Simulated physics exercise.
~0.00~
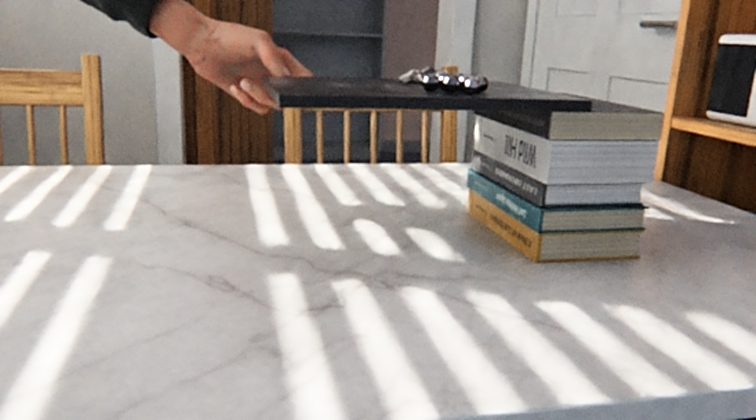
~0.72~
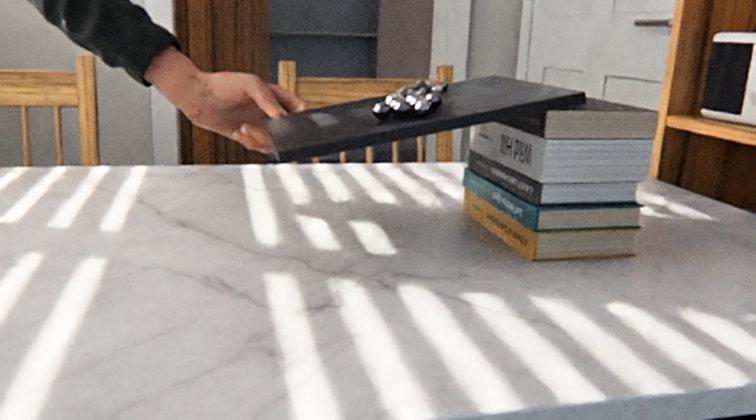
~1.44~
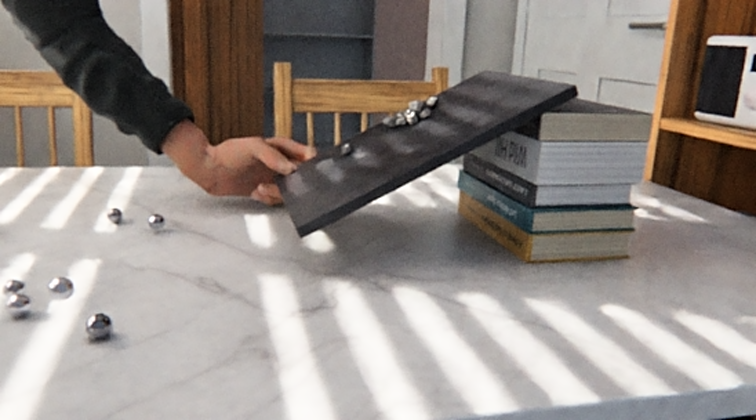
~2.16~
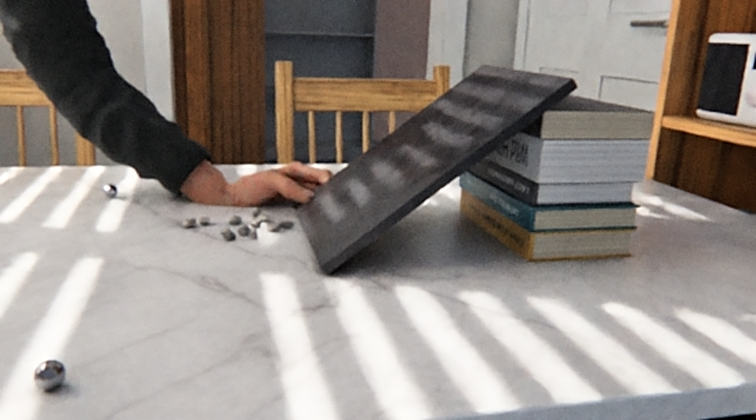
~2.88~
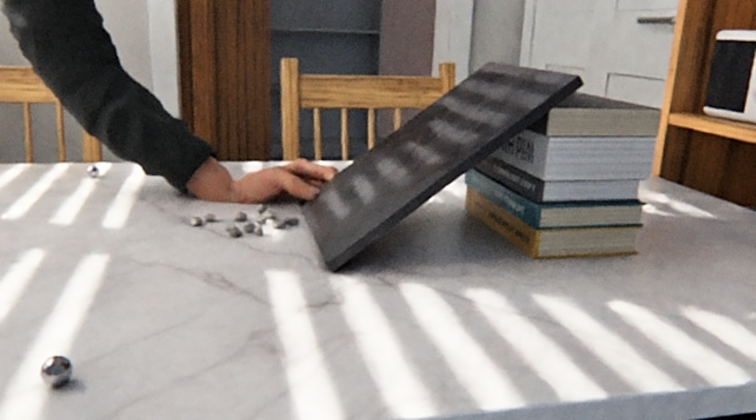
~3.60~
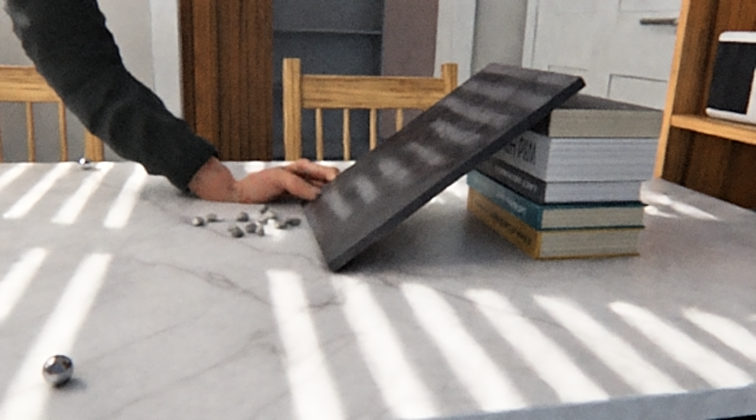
On a marble table, a hand lowers a board's end, and metal balls roll off leftward.
